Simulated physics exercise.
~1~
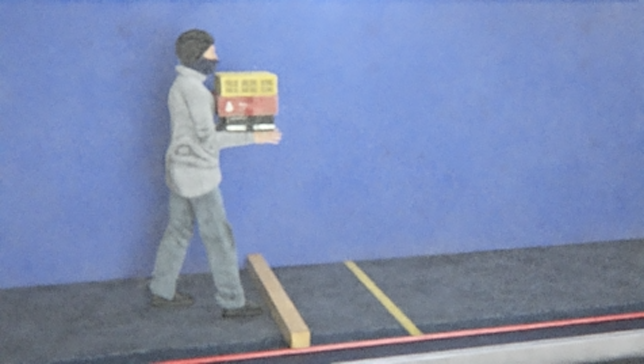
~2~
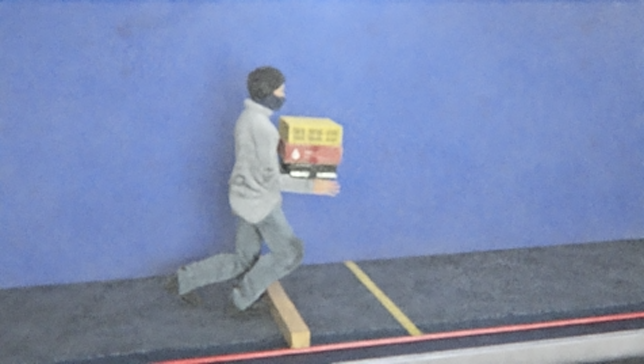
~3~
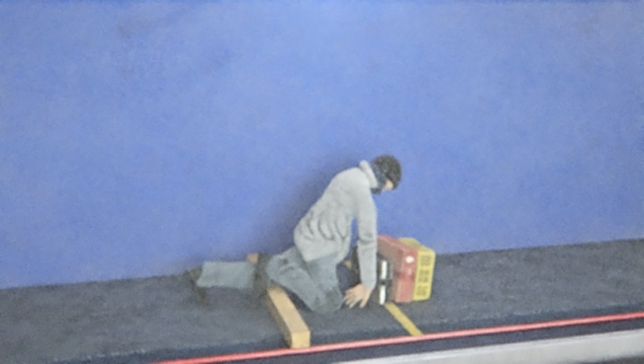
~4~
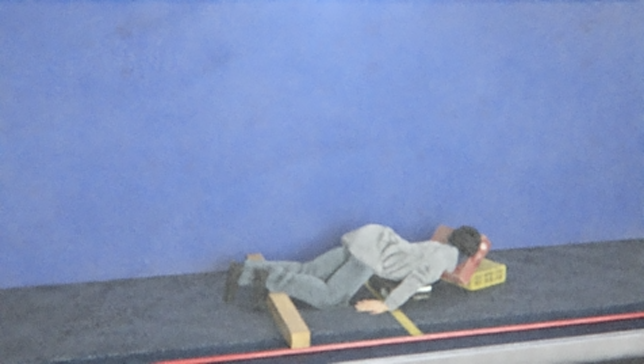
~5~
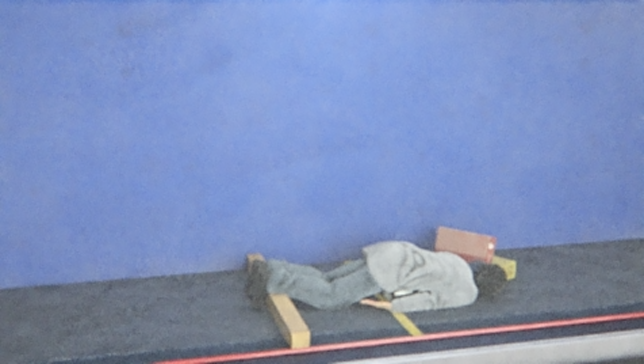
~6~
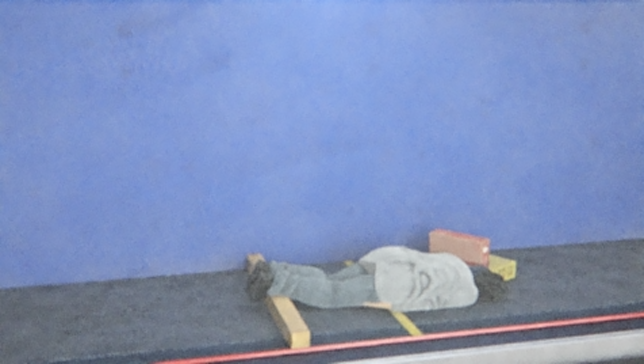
On a grey walkway, a person carrying boxes trips over a low beam and falls flat.
